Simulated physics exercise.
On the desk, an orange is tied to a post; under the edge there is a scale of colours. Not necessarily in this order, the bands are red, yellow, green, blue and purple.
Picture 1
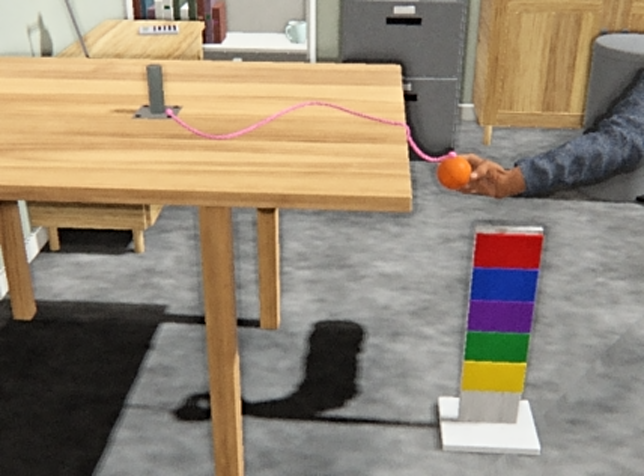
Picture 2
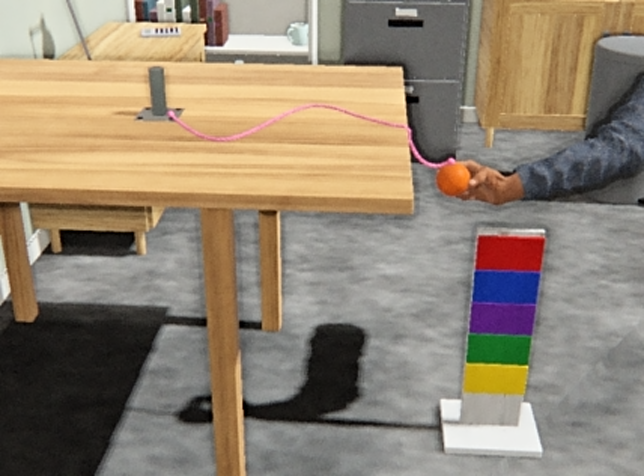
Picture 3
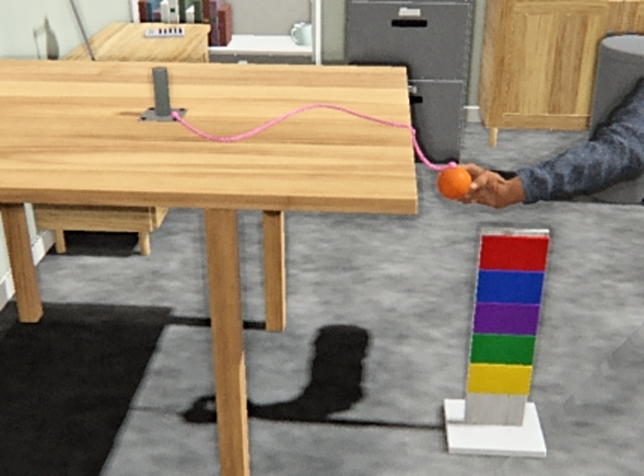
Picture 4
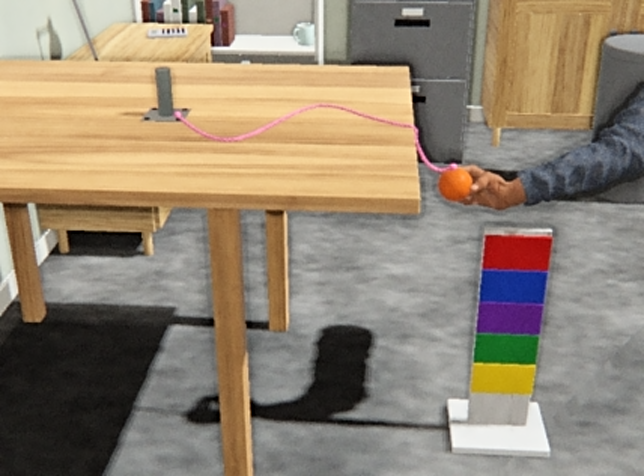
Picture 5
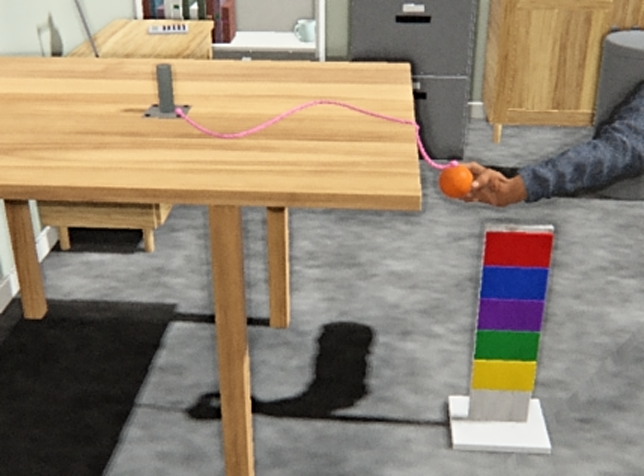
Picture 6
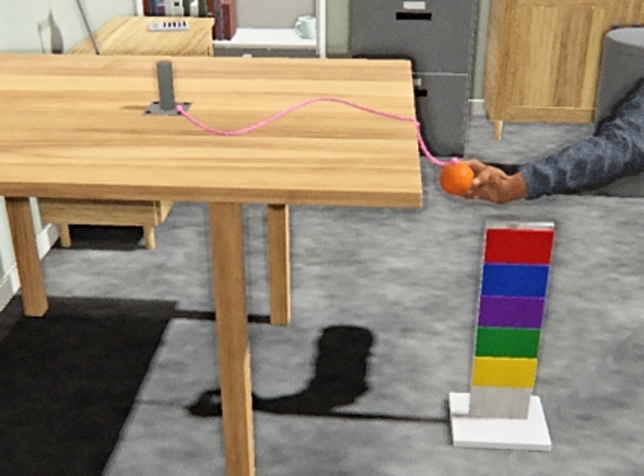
A hand held an orange ball, tied by a wavy pink cord to a post on the wooden table, almost still just past the table's edge, near a stand of coloured bands, while the view shifted slightly.
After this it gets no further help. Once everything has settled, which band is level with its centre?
The purple band.
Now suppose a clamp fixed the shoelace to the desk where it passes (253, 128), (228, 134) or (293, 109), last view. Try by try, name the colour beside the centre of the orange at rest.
Blue, then blue, then red.
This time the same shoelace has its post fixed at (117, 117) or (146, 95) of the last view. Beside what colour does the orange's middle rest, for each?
Try one - blue; try two - blue.
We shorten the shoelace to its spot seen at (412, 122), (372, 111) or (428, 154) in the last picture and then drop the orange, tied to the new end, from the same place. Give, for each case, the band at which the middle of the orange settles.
Try 1 - red; try 2 - no band; try 3 - blue.
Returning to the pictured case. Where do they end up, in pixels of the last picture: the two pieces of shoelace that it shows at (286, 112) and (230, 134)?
One ends up around (359, 120), the other around (275, 115).
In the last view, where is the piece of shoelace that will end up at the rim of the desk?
Spot: Approx. (326, 100).
A little later, orange near (438, 303); level with purple.
Next, orange near (381, 304); level with purple.
Later still, orange near (422, 306); level with purple.
When it is over, orange near (410, 307); level with purple. The shoelace holds its middle at purple.
